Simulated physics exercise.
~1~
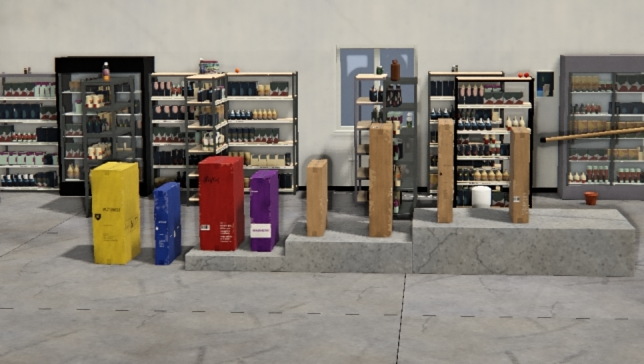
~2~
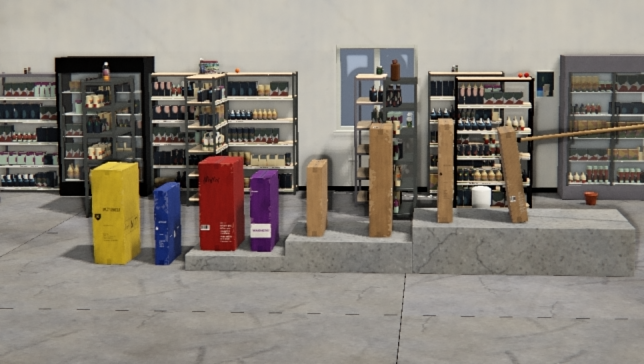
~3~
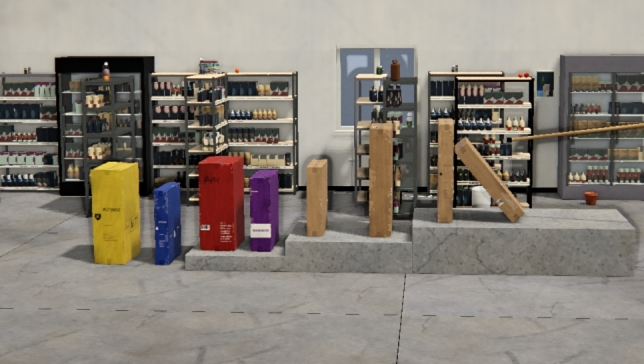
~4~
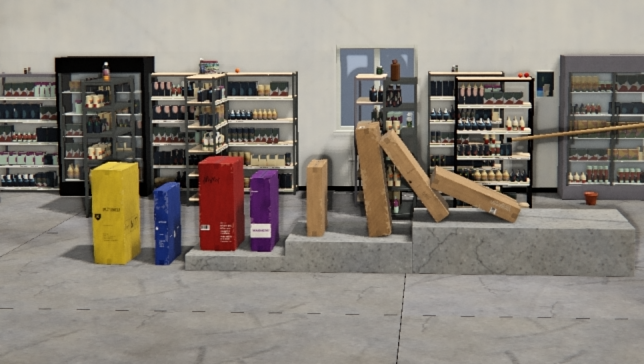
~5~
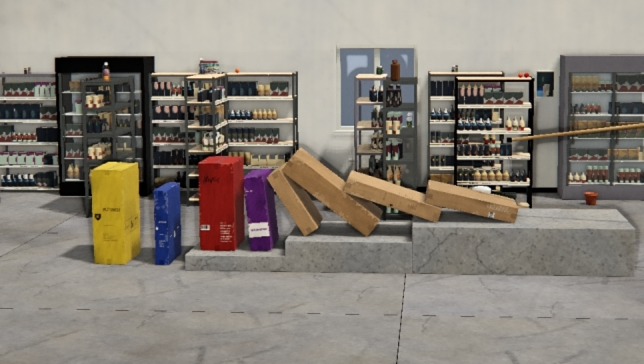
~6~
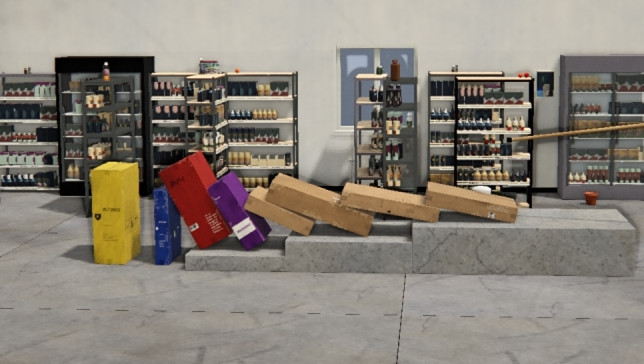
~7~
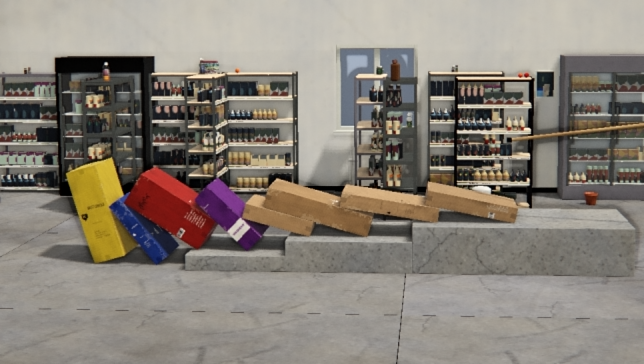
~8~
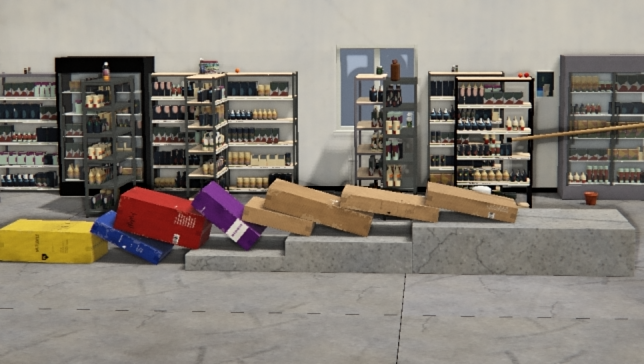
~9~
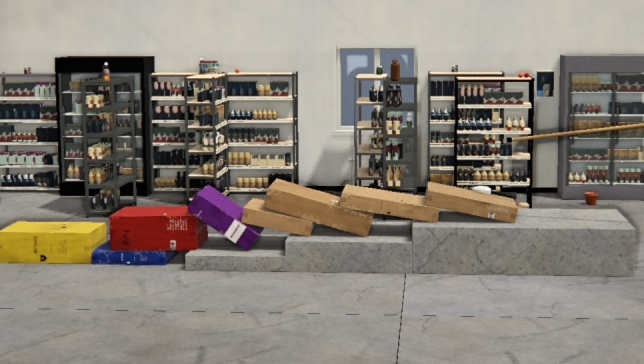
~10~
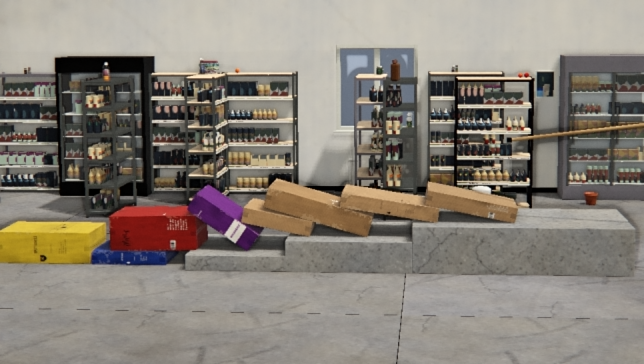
A stick tips the rightmost tall carton, and all eight topple leftward down the low steps.
